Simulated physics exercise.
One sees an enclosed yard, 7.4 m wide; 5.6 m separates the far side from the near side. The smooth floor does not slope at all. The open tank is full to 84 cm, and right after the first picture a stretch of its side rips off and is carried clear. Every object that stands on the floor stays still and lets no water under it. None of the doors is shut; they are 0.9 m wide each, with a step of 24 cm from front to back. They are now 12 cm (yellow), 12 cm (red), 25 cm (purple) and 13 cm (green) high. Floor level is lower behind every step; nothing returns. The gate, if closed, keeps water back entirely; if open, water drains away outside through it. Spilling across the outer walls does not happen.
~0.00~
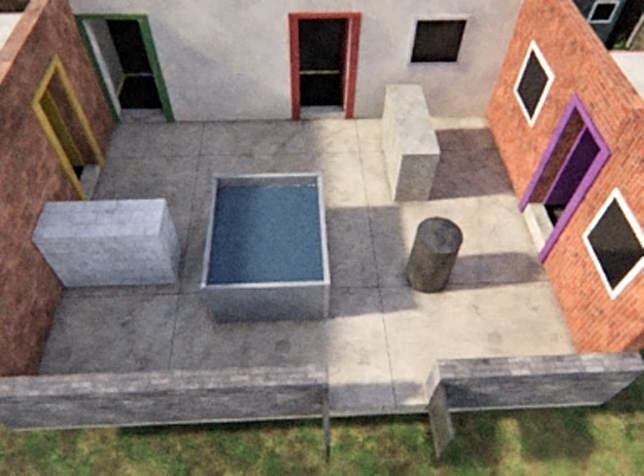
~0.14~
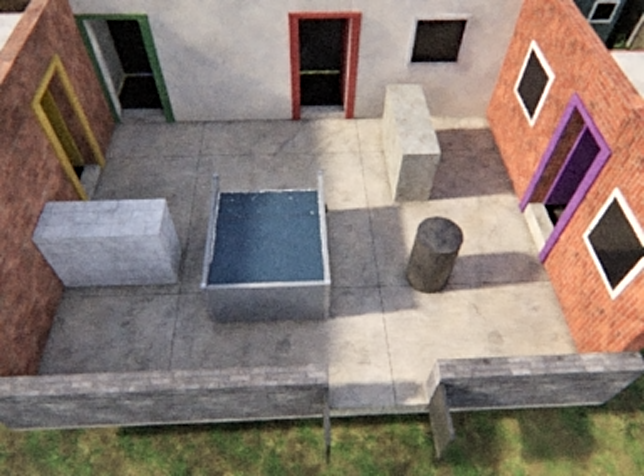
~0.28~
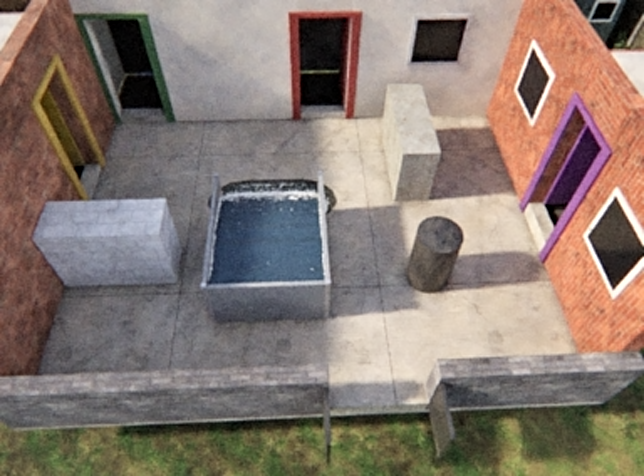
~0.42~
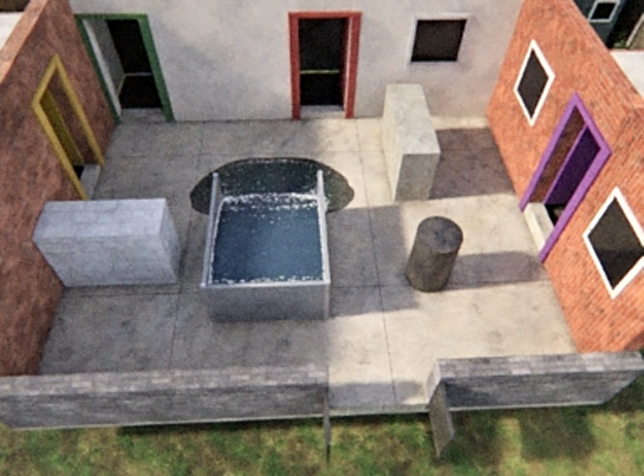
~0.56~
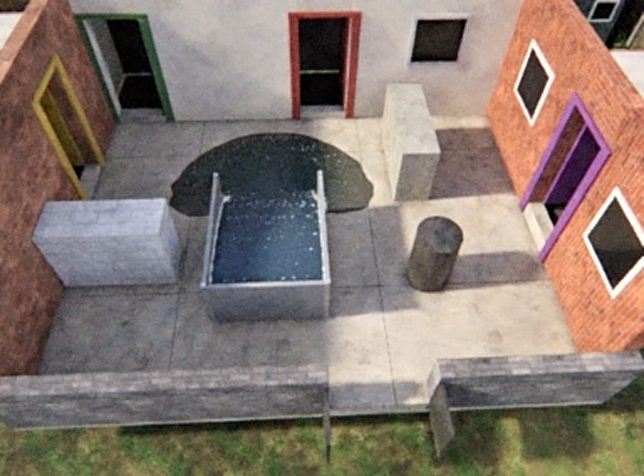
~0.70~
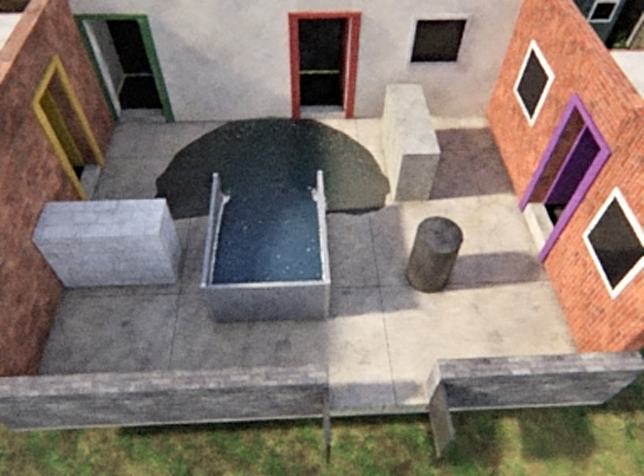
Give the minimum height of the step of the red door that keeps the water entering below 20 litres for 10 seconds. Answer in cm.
Minimum height: About 30 cm.
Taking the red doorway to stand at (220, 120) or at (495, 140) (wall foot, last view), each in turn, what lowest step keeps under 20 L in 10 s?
First place around 28 cm, second around 20 cm.
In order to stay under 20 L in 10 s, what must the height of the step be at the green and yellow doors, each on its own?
You'd want about 25 centimetres at green and about 9.5 centimetres at yellow.
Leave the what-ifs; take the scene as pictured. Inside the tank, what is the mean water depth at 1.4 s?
Roughly 37 cm.
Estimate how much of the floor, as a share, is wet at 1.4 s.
Approximately 30 % of it.
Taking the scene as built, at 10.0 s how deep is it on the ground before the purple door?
Depth: Near 2.0 cm.
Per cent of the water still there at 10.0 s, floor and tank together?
What remains is some 82 per cent of the water.
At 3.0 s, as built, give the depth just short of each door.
Centimetres: Yellow = 13, red = 22, purple = 0, green = 22.
After 1.4 s water covers 30 % of the floor, deepest (45 cm) near (272, 119); 28 cm at the red door, 53 litres in over its 12 cm step.
After 3.0 s water covers 45 % of the floor, deepest (33 cm) near (116, 123); 22 cm at the red door, 210 litres in over its 12 cm step.
After 10.0 s water covers 95 % of the floor, deepest (10 cm) near (215, 234); 7 cm at the red door, 240 litres in over its 12 cm step.
At the red door as built, the water arrived by 0.8 s and peaked near 32 cm at 1.8 s.
With a step of 25 cm, 53 litres would have come in within the 10 s; with 33.5 cm, 8 litres. So under 20 litres takes about 30 cm.
